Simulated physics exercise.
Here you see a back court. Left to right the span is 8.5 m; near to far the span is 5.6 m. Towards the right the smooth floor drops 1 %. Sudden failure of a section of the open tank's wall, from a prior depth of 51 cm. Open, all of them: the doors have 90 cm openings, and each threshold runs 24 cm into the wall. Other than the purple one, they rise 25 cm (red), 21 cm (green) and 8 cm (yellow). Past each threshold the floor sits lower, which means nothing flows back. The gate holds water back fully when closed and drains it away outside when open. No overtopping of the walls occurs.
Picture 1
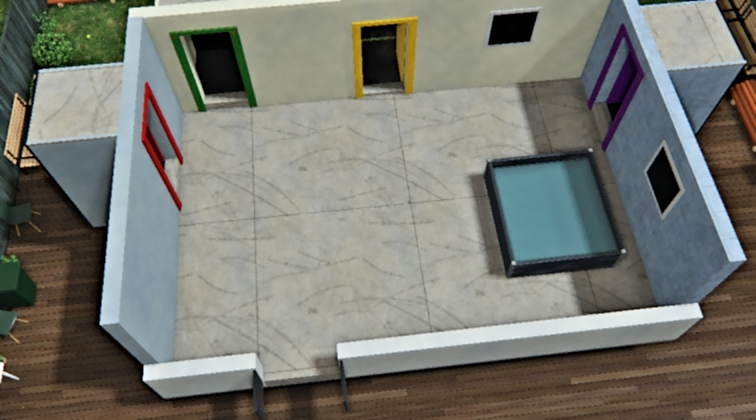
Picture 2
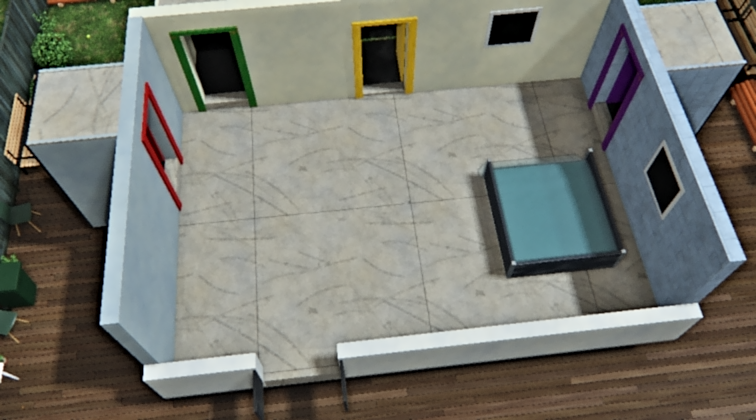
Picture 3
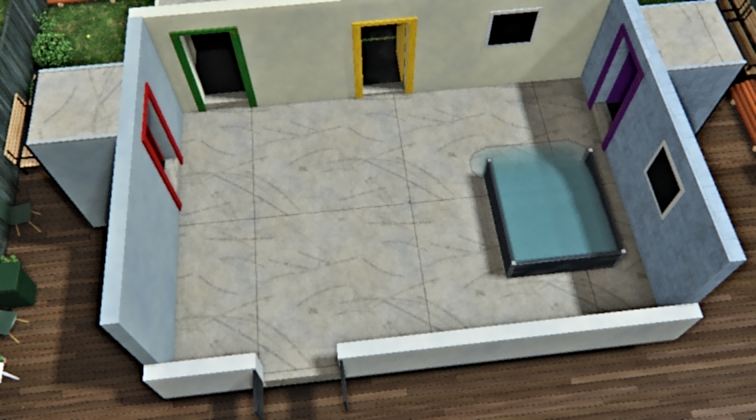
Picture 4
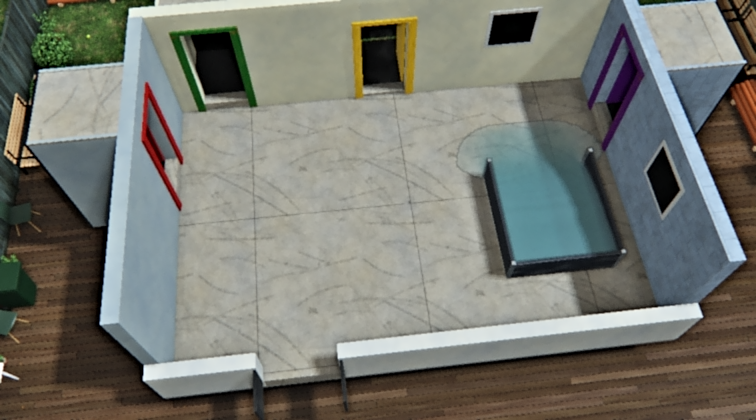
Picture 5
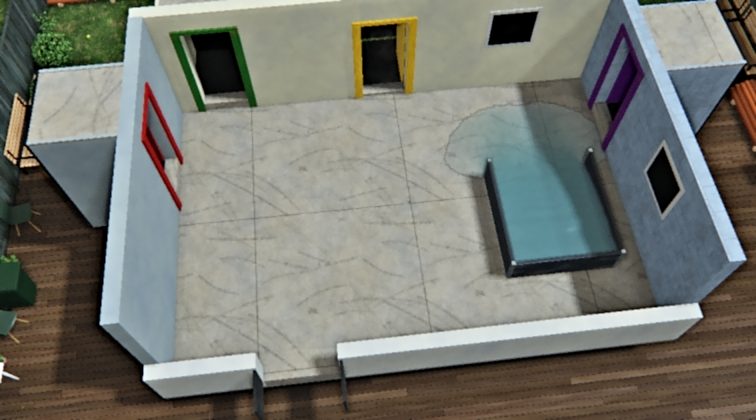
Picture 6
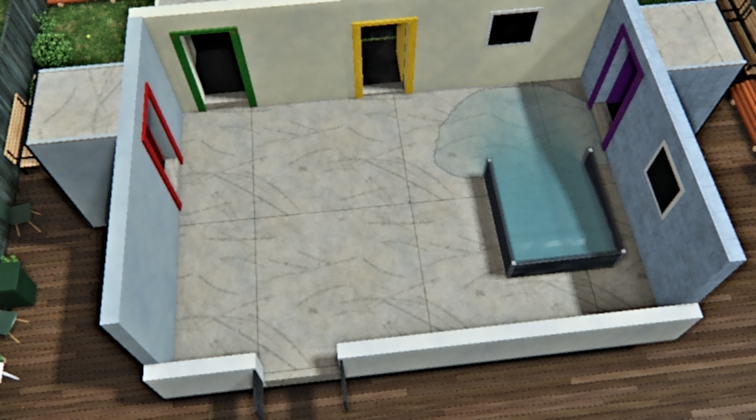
Water pouring from the opened far side of a dark-walled tank, fanning across the pale courtyard floor and reaching the purple door.
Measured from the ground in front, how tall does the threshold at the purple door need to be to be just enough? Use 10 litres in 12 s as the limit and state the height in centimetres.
It needs to be about 20 cm tall.
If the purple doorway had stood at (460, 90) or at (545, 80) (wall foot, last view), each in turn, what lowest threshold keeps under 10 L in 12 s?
First place around 21 cm, second around 30 cm.
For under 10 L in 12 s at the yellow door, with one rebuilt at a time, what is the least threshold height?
Roughly 6.5 cm at yellow.
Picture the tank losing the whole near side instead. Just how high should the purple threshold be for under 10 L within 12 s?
Then it needs around 5.0 cm.
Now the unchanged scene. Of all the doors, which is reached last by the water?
Red.
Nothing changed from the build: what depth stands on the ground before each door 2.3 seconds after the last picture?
Depths in cm: Purple 24, red 0, green 0, yellow 10.
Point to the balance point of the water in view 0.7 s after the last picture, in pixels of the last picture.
(536, 172), roughly.
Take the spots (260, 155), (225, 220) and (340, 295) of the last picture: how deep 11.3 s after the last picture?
First 4, then 3, then 6 cm.
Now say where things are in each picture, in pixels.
In the first picture, still water, 51 cm deep, in the open tank at (553, 207); the purple door at (612, 96) is dry.
In the second picture, the gap is on the far side, the front 0.3 m out at (485, 167); the back of the open tank holds 51 cm.
In the third picture, the gap is on the far side, the front 0.6 m out at (485, 152); the back of the open tank holds 51 cm.
In the fourth picture, the front is at (488, 129), 1.2 m from the gap on the far side; 2.6 m2 of floor is wet, 51 cm left at the back.
In the fifth picture, water pours out on the far side and has run 1.6 m, to (492, 110); about 6 cm deep outside, 51 cm at the back.
In the sixth picture, the front is at (488, 92), 2.1 m from the gap on the far side; 5.5 m2 of floor is wet, 47 cm left at the back; water is at the purple door at (612, 96).
Then, 0.7 s after the last picture water covers 20 % of the floor, deepest (38 cm) near (579, 78); 12 cm at the purple door, 0 litres in over its 24 cm threshold.
Then, 2.3 s after the last picture water covers 25 % of the floor, deepest (28 cm) near (579, 78); 24 cm at the purple door, 2 litres in over its 24 cm threshold.
Then, 11.3 s after the last picture water covers 95 % of the floor, deepest (10 cm) near (586, 97); 7 cm at the purple door, 3 litres in over its 24 cm threshold.
At the purple door as built, the water peaked near 24 cm, 2.1 s after the last picture.
With a threshold of 18.5 cm, 18 litres would have come in within the 12 s; with 25 cm, 2 litres. So under 10 litres takes about 20 cm.
